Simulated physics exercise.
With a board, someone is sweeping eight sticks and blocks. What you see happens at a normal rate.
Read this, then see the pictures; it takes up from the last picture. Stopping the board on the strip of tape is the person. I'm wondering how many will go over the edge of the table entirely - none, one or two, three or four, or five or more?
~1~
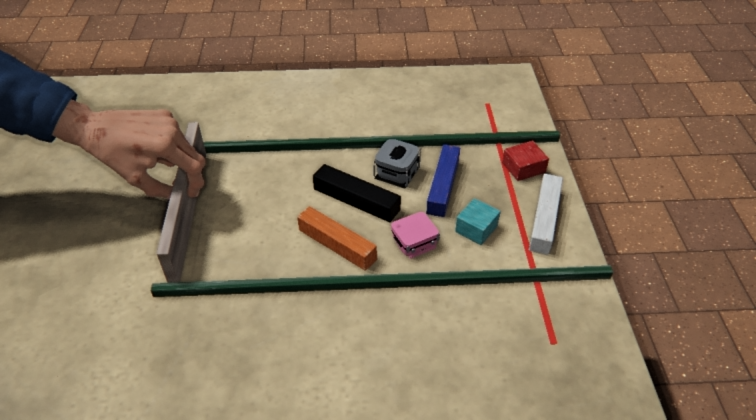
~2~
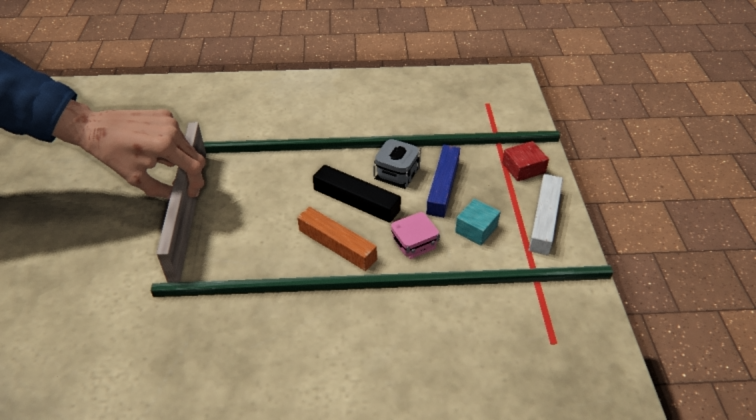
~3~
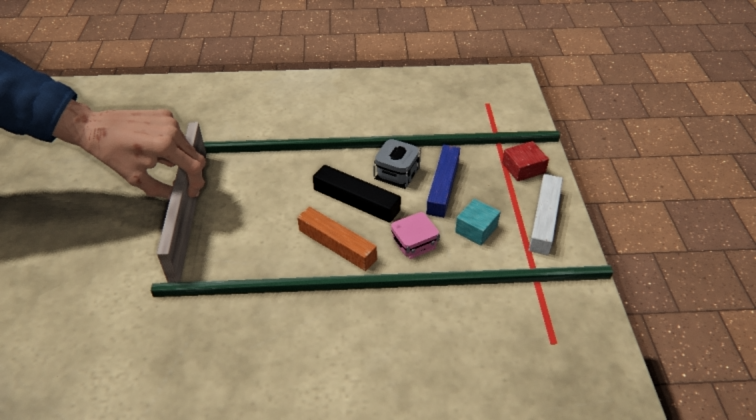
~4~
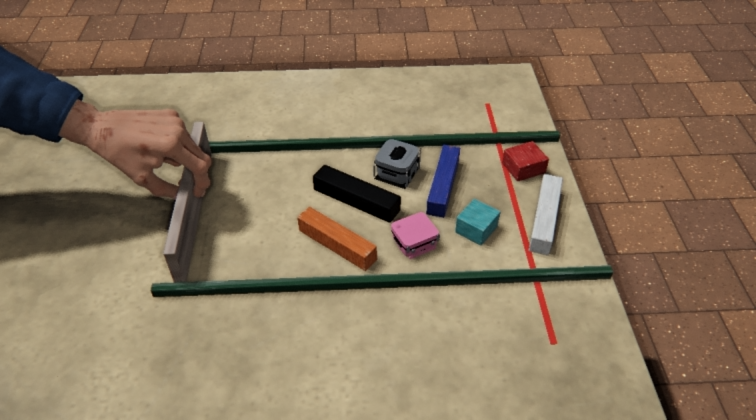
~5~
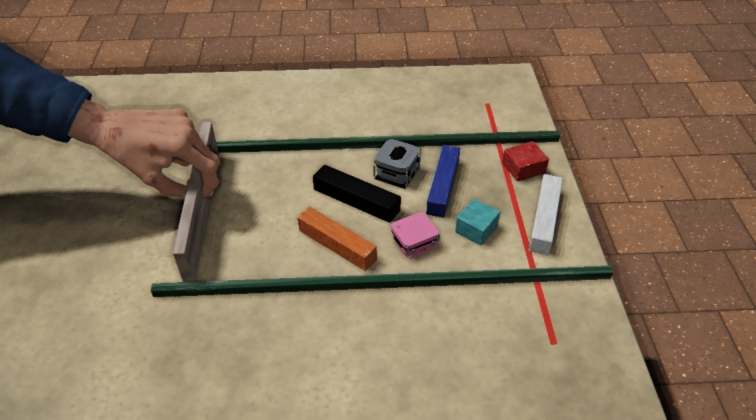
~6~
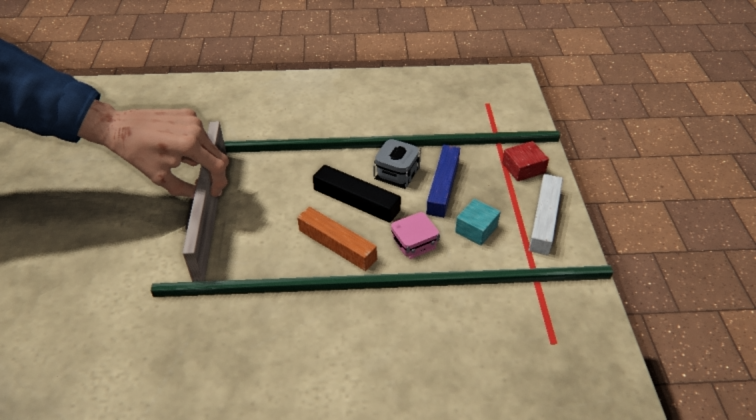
I'd say one or two of them.
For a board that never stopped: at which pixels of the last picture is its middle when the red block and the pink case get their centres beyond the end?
I reckon its middle sits around (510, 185) and then around (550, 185).
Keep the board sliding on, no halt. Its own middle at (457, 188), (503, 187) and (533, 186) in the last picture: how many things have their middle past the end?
First 0, then 1, then 3.
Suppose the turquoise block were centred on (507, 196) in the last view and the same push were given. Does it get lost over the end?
Lab note: It goes off the edge.
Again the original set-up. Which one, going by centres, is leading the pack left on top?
It's the turquoise block.
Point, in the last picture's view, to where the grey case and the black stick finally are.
(521, 149) and (546, 199).
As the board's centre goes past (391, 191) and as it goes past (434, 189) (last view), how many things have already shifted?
5 and 6.
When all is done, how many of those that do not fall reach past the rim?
The total comes out at 1.
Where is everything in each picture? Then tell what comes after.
White bar (546, 213); red block (525, 161); turquoise block (478, 222); board (184, 198); tape (515, 203), in the first frame.
Red block (525, 161); grey case (397, 164), in the second frame.
Turquoise block (478, 222); black stick (356, 193), in the third frame.
White bar (546, 213); board (191, 198), in the fourth frame.
Red block (525, 161); orange bar (337, 238), in the fifth frame.
White bar (546, 213); red block (525, 161); turquoise block (478, 222); board (208, 197); tape (515, 203), in the sixth frame.
Soon after, none off yet; white bar at rest near (546, 213); red block at rest near (525, 161); turquoise block at rest near (478, 222).
At rest, the number that fall off is one or two; fallen, red block and white bar.
